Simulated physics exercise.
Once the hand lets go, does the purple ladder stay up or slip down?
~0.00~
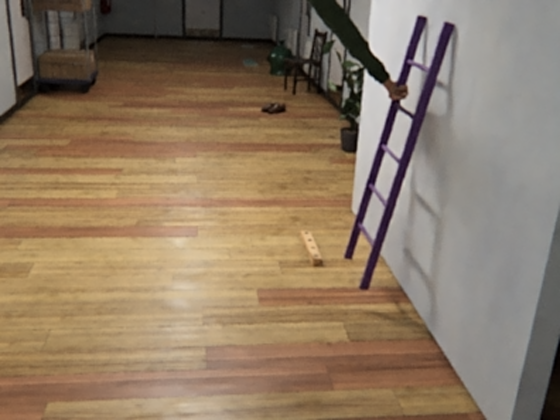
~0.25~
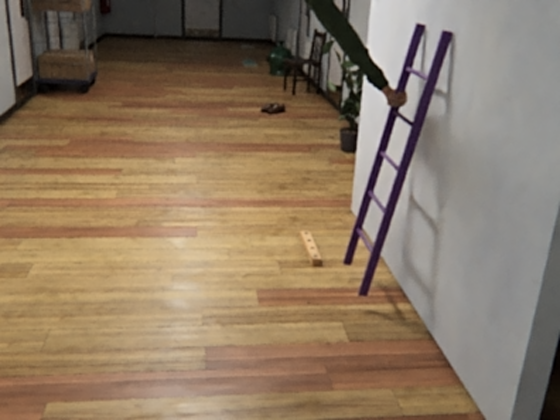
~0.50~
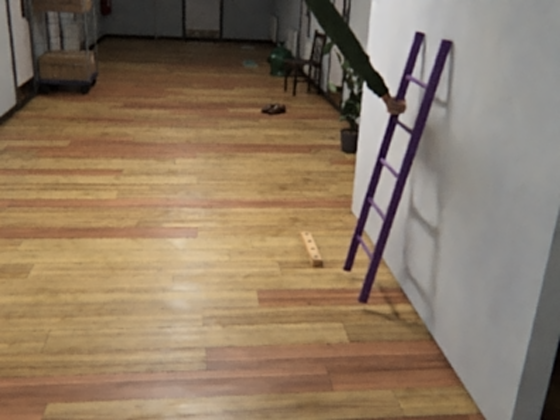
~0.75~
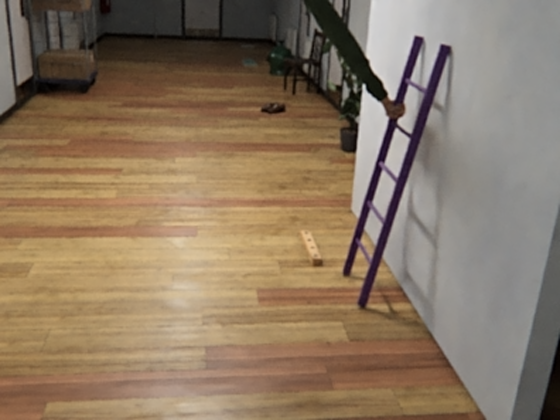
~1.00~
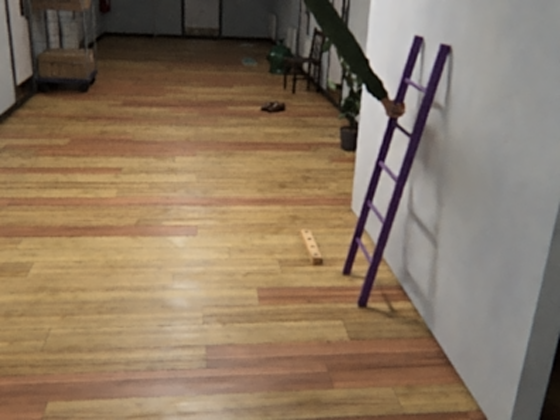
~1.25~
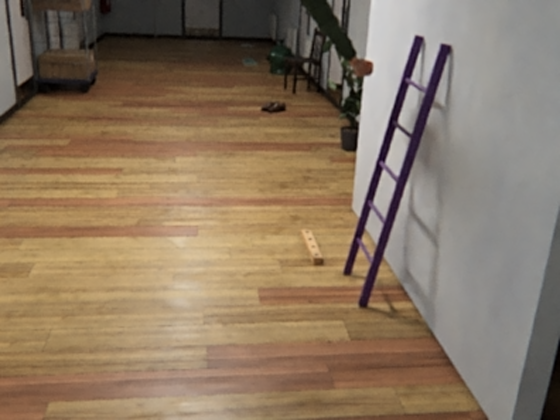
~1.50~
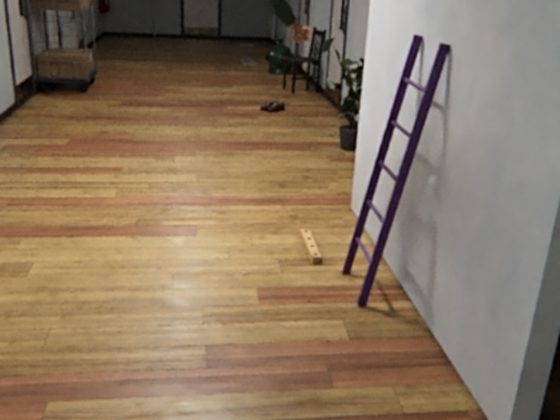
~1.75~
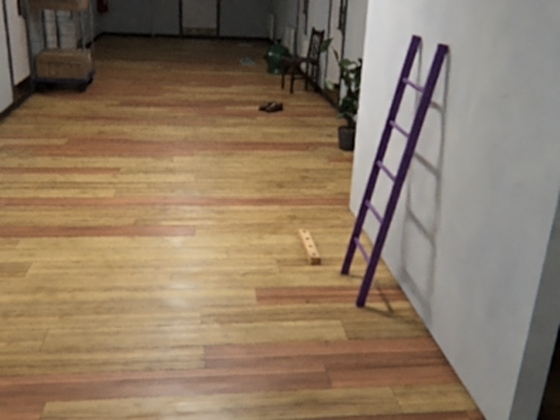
The purple ladder stays up, leaning against the wall after the hand has drawn away.
